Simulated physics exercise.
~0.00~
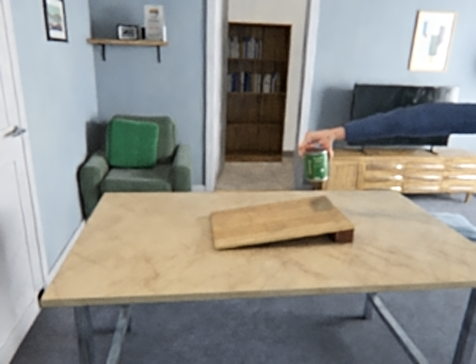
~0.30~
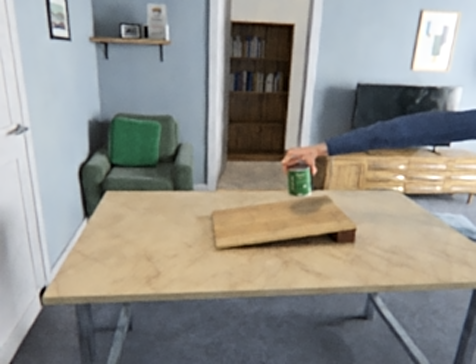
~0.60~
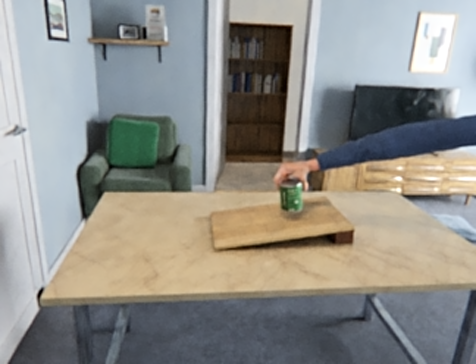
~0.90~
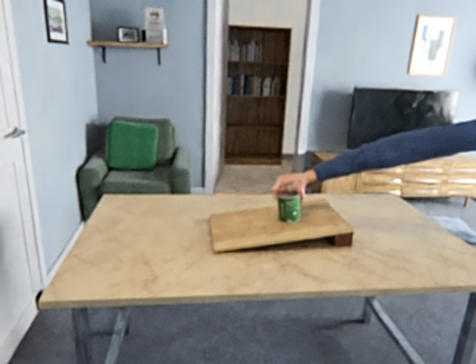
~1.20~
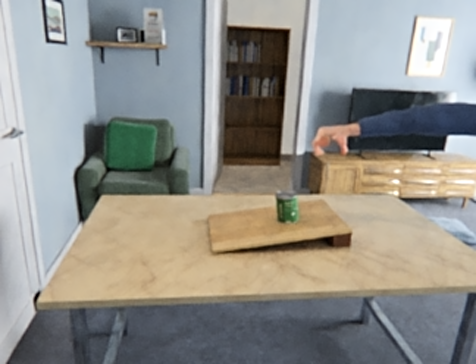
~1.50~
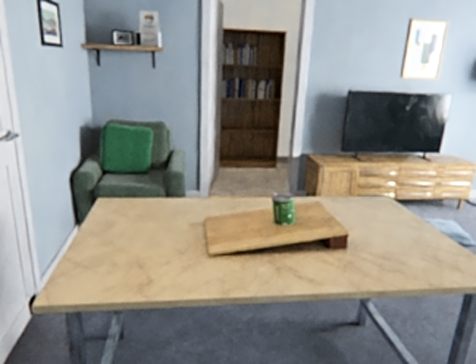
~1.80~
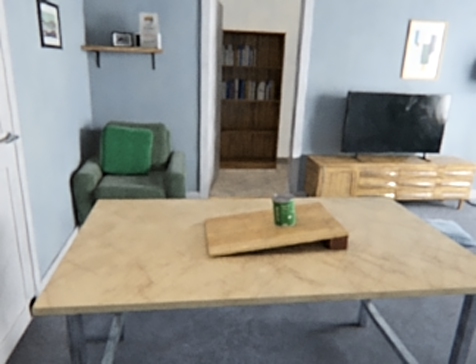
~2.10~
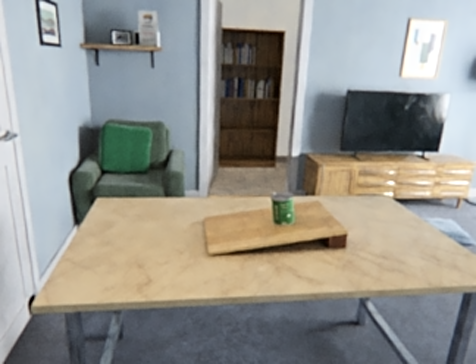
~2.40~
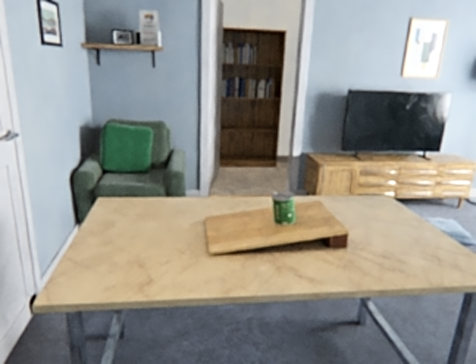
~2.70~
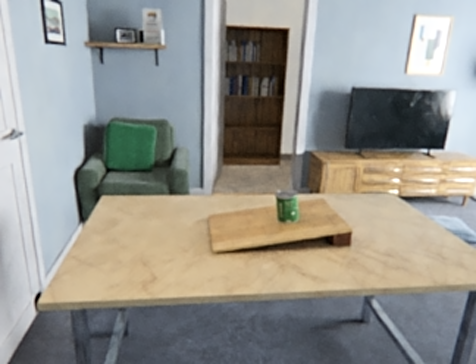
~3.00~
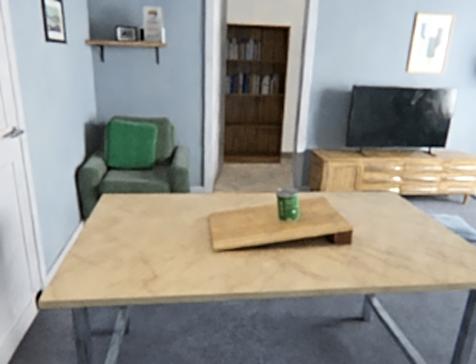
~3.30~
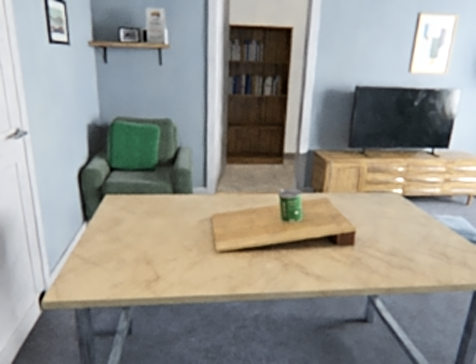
A hand sets a green tin on a sloping wooden board, withdraws, and the tin stays put.
